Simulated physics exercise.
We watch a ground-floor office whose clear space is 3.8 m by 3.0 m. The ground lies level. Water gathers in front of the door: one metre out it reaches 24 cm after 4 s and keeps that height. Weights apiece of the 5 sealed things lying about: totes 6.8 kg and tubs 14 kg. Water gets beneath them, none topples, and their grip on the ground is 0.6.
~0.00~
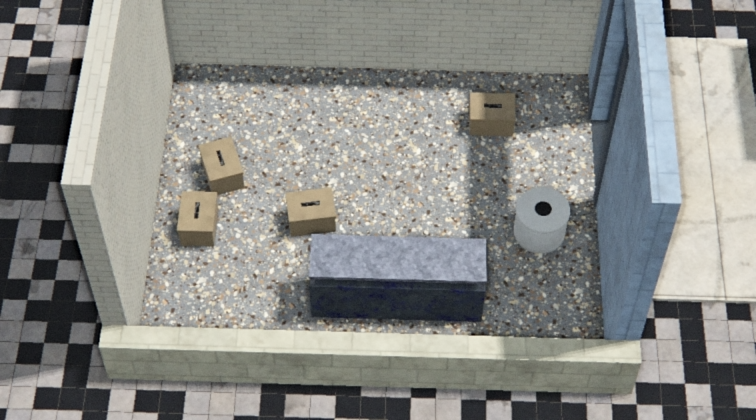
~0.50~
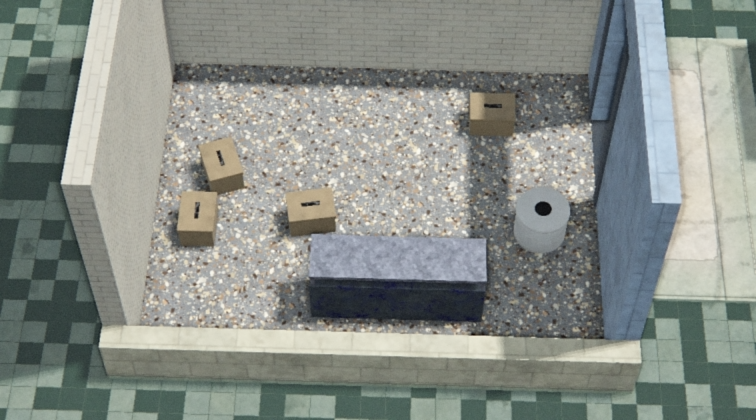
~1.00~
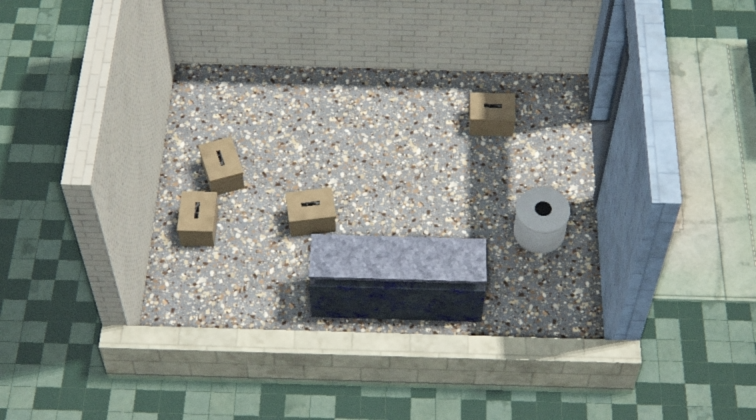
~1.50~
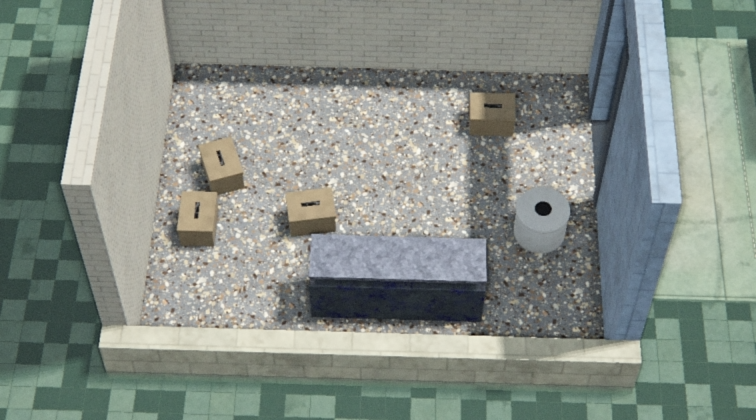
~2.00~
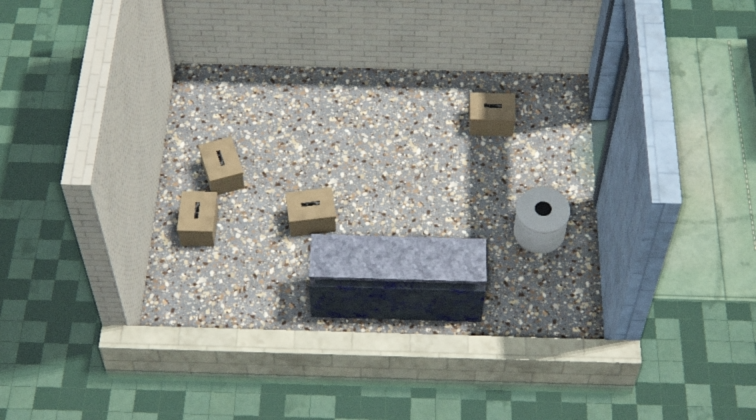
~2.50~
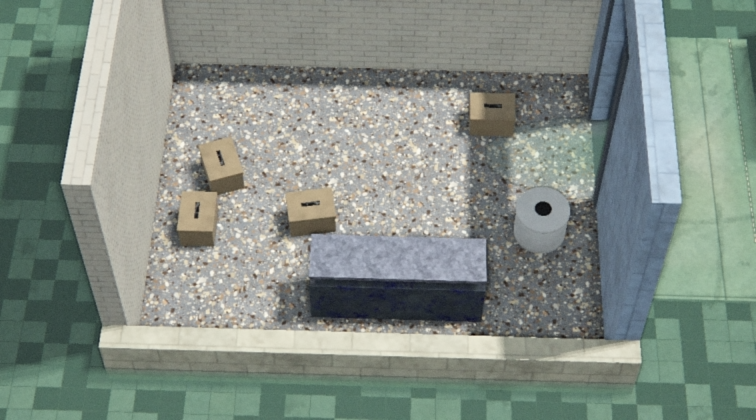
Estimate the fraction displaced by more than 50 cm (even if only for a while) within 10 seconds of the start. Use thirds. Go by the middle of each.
That comes to two thirds or more.
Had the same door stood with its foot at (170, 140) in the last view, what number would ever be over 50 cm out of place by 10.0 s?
Then 4.
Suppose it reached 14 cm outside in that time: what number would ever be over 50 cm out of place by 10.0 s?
In that case 0 of them.
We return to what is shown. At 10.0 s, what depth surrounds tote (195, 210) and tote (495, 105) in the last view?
Roughly 11 and 14 cm.
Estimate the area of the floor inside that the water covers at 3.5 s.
Roughly 2.5 m2.
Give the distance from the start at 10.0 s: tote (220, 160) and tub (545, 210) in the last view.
In turn: 120 cm, 0 cm.
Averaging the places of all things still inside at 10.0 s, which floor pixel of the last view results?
Around (302, 256).
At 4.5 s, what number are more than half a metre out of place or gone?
By then 1.
After 3.5 s 0 of 5 are over 50 cm from their spots; 0 afloat.
After 4.5 s 1 of 5 are over 50 cm from their spots; 0 afloat.
After 7.0 s 3 of 5 are over 50 cm from their spots; 3 afloat.
After 10.0 s 4 of 5 are over 50 cm from their spots, and 4 have been at some point; 4 afloat.
